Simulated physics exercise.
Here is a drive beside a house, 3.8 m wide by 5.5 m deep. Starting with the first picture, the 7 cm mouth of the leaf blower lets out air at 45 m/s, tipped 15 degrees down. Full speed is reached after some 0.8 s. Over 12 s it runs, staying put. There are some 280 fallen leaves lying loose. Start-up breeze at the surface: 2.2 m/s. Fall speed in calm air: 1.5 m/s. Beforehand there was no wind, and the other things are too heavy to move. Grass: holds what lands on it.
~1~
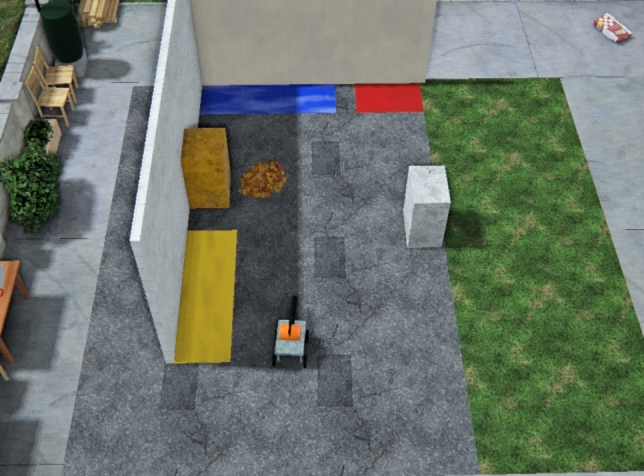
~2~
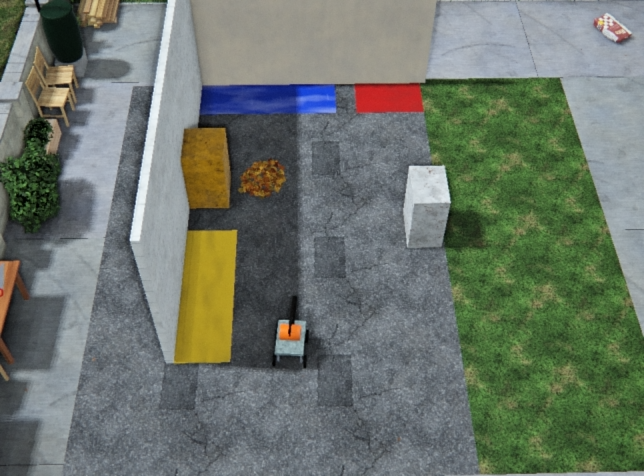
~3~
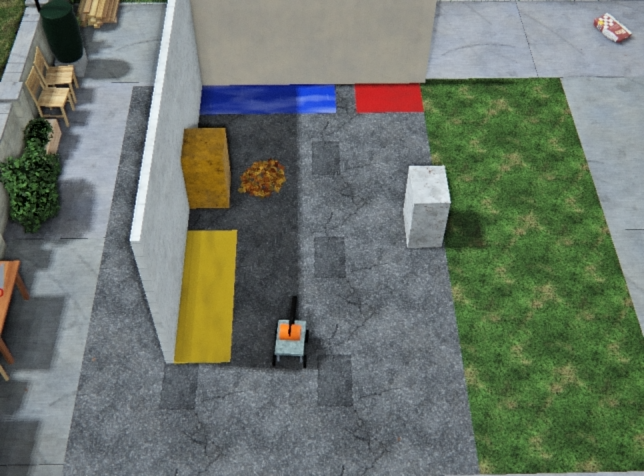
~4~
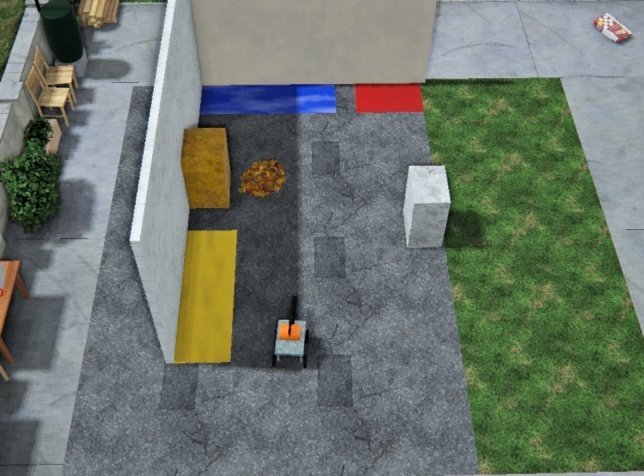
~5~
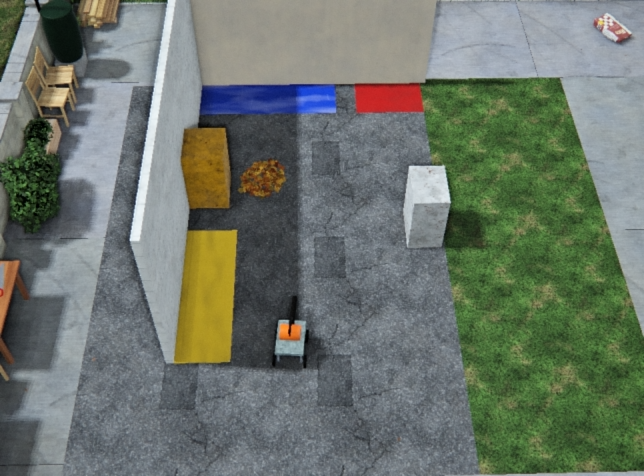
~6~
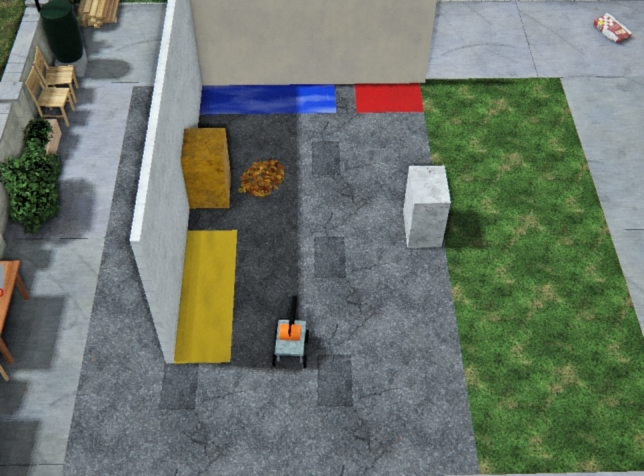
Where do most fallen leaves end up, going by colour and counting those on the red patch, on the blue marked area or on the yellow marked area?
Most end up at the blue one.
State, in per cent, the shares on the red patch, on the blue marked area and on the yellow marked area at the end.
I'd put it at around 0 % for red, 80 % for blue and 0 % for yellow.
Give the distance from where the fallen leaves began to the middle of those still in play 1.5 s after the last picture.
The centre ends up some 1.4 m from the start.
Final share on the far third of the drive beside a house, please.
Roughly 100 in a hundred.
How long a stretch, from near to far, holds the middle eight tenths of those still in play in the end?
About 0.8 m from near to far.
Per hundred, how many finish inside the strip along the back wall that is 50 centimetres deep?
Share: Approx. 60 %.
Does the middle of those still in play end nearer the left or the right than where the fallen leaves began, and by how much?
Direction to the left-hand side, distance about 0.6 m.
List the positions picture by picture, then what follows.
The middle of the fallen leaves is near (263, 182), none has stirred yet and the mouth of the leaf blower is at (295, 298), in the first picture.
The middle of the fallen leaves is near (264, 179), none has stirred yet, the red patch is centred on (389, 98), the yellow marked area is centred on (207, 293) and the blue marked area is centred on (268, 99), in the second picture.
The middle of the fallen leaves is near (264, 179), none has stirred yet, the top of a bin is at (203, 144) and the top of a bin is at (430, 184), in the third picture.
The middle of the fallen leaves is near (264, 179) and none has stirred yet, in the fourth picture.
The middle of the fallen leaves is near (264, 179) and none has stirred yet, in the fifth picture.
The middle of the fallen leaves is near (263, 181) and about 5 % have left their places, in the sixth picture.
Then, 1.5 s after the last picture, 0 % are on the red patch, 0 % on the yellow marked area and 40 % on the blue marked area; the middle of those still in play is near (244, 121); 4 % have settled or left.
Then, 2.9 s after the last picture, 0 % are on the red patch, 0 % on the yellow marked area and 68 % on the blue marked area; the middle of those still in play is near (232, 104); 21 % have settled or left.
Then, 5.7 s after the last picture, 0 % are on the red patch, 0 % on the yellow marked area and 74 % on the blue marked area; the middle of those still in play is near (232, 102); 39 % have settled or left.
Then, 11.1 s after the last picture, at the end, 0 % are on the red patch, 0 % on the yellow marked area and 78 % on the blue marked area; the middle of those still in play is near (231, 100).
